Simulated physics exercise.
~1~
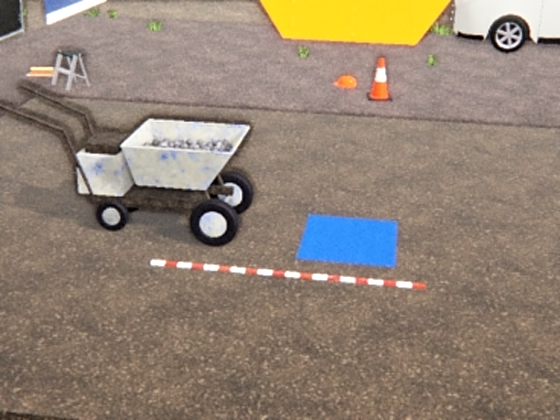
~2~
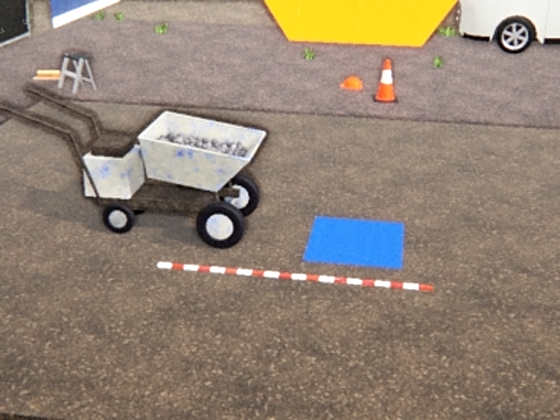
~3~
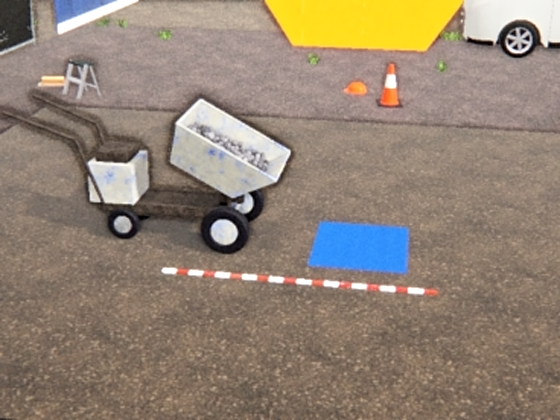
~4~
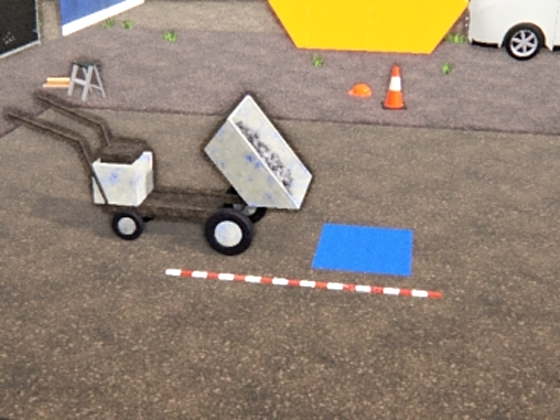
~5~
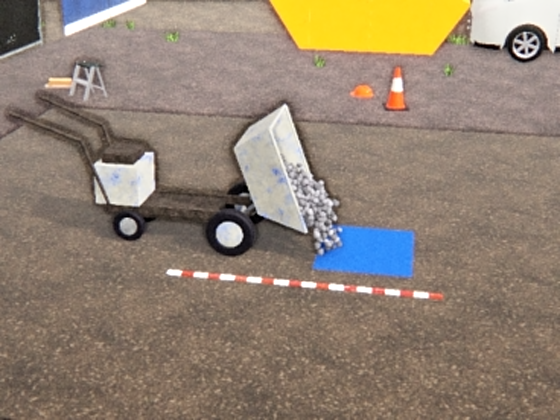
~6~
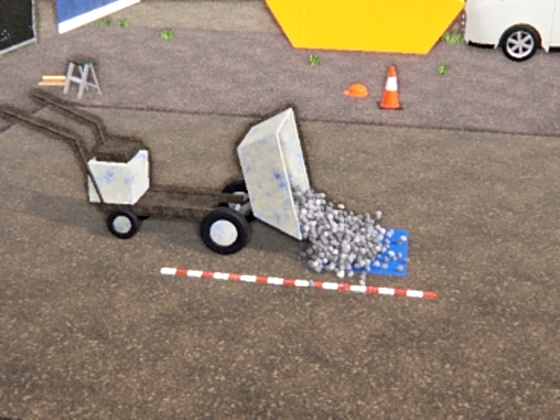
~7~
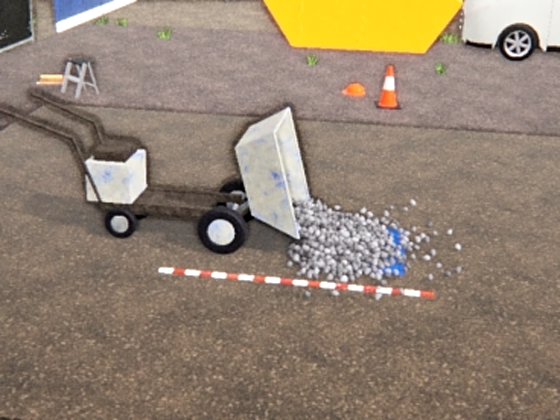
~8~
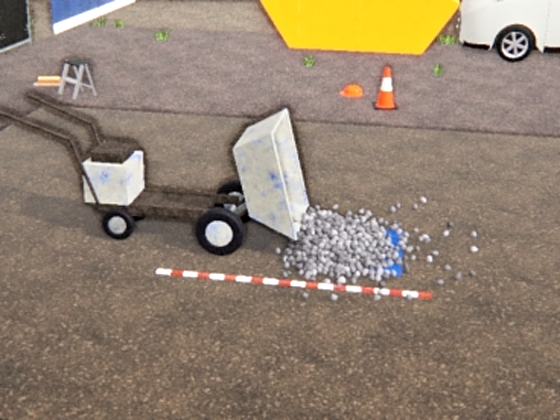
Grey tray on a small wheeled barrow tipping up to the right, pouring round stones that spread over and around a blue sheet.
